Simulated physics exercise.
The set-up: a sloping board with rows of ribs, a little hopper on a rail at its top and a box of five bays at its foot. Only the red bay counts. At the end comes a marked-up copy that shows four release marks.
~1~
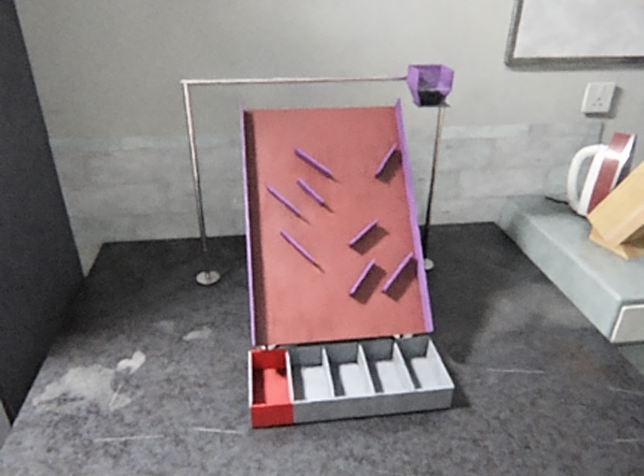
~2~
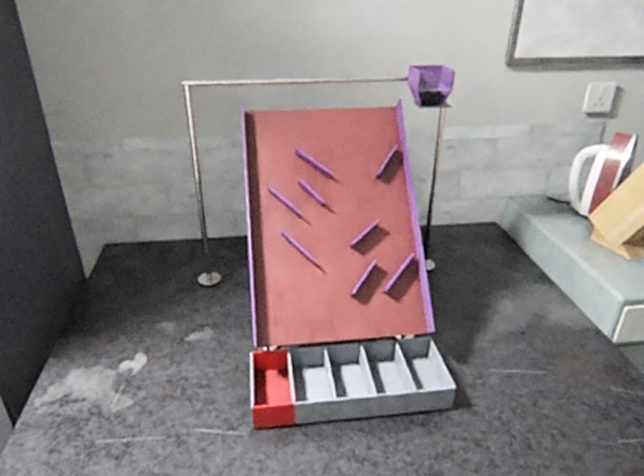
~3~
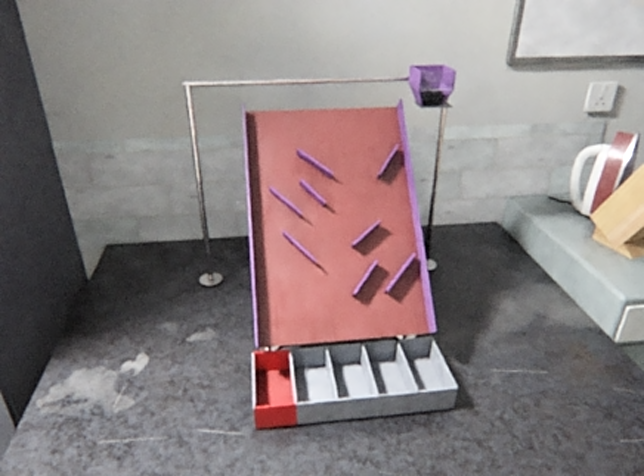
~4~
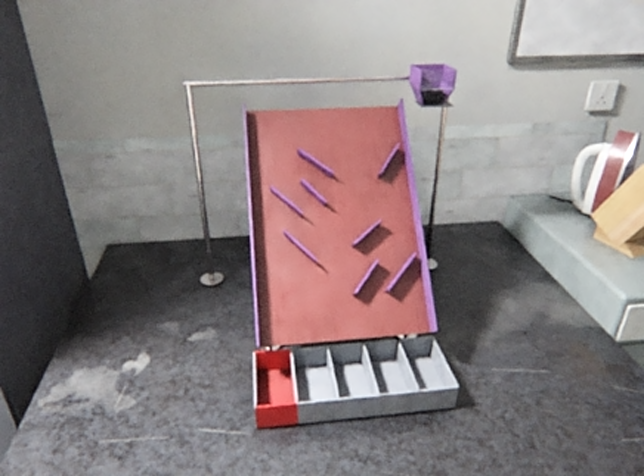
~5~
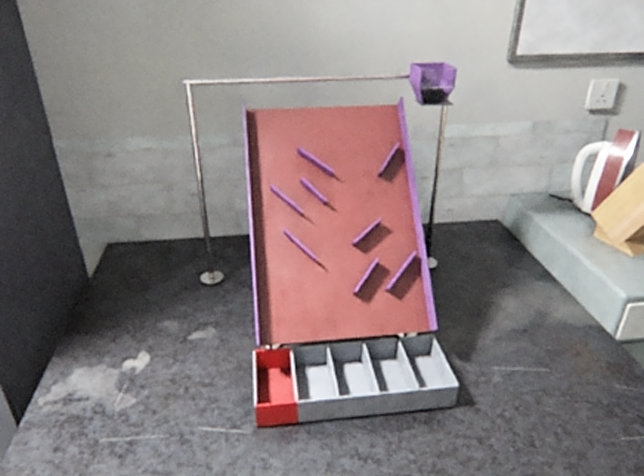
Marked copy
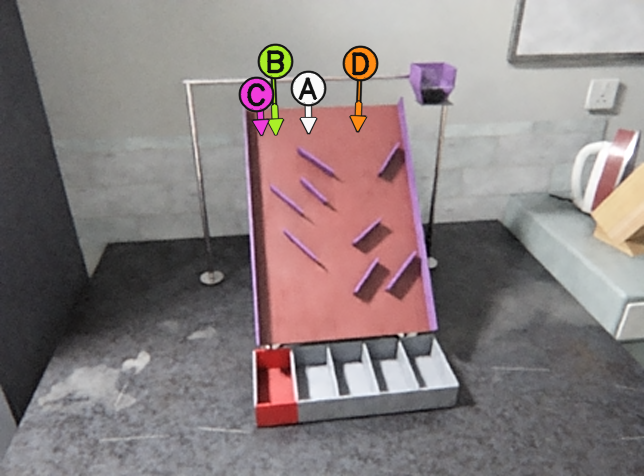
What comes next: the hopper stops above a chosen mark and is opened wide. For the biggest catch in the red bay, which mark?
Best: C.
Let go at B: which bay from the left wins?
The third from the left.
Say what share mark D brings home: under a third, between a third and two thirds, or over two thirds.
It is under a third.
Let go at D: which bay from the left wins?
The second from the left.
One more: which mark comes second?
The answer is B.
On the marked copy, mark A meets the board at (308, 127); mark B meets the board at (275, 129); mark C meets the board at (261, 129); mark D meets the board at (357, 125).
With A, not one piece in the red bay, almost all in other bays, about a tenth held on the board.
With B, roughly a third in the red bay, roughly two thirds in other bays.
With C, roughly two thirds in the red bay, roughly a quarter in other bays.
With D, about a tenth in the red bay, almost all in other bays.
